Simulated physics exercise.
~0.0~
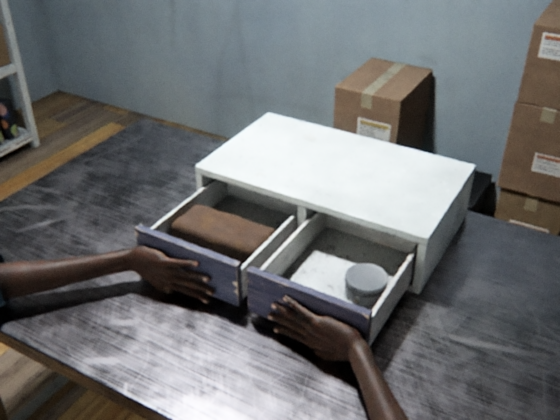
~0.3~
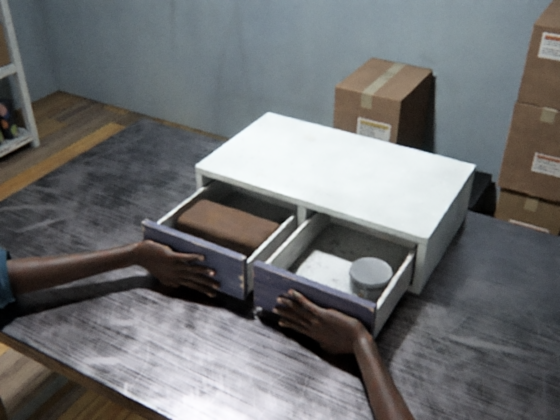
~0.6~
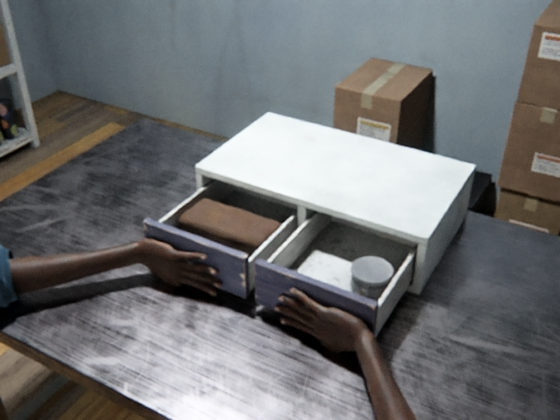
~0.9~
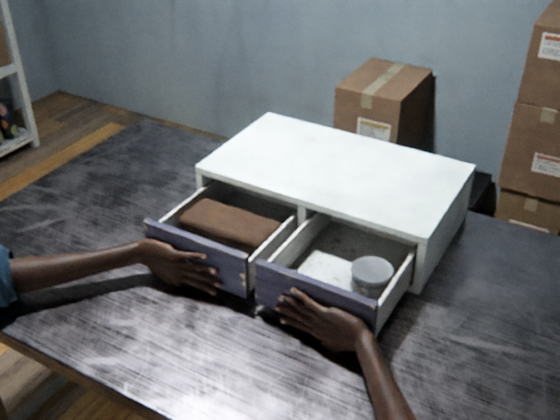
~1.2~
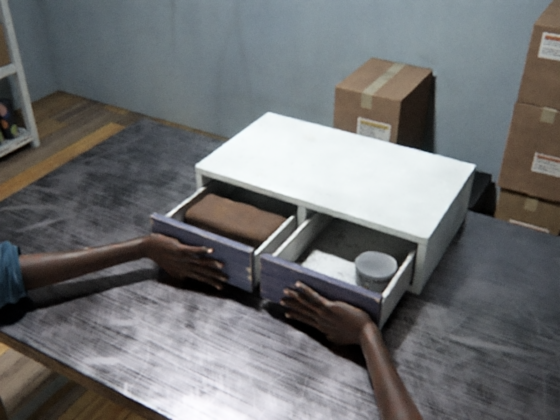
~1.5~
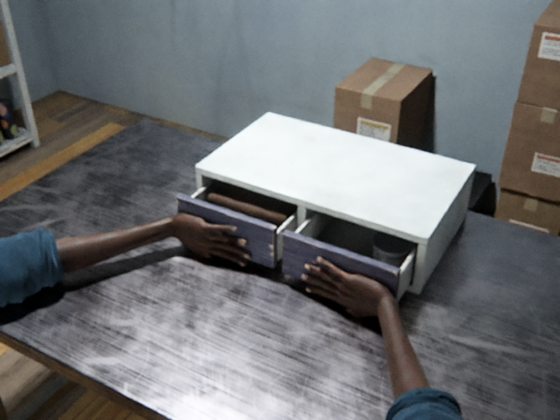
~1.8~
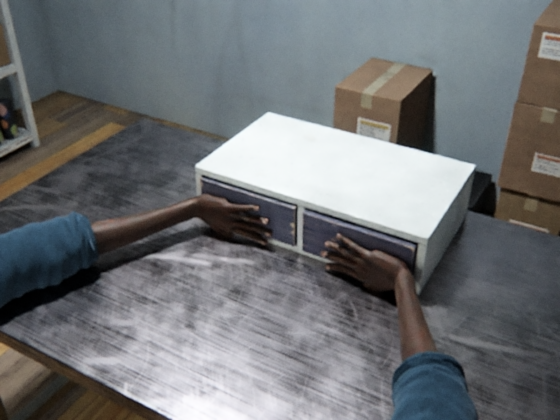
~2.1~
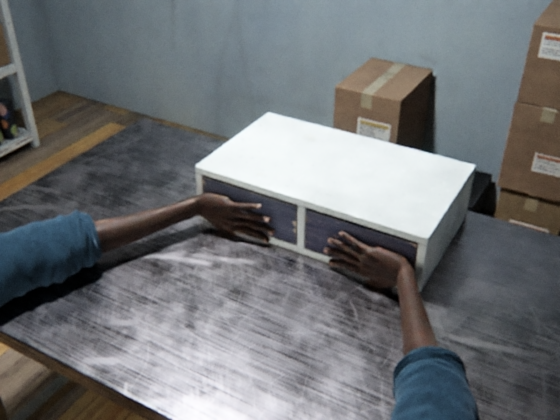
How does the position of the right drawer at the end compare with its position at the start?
At the start the right drawer is pulled out towards the viewer, showing the grey tin inside. By the end it has been pushed all the way in and sits flush with the front of the white chest.
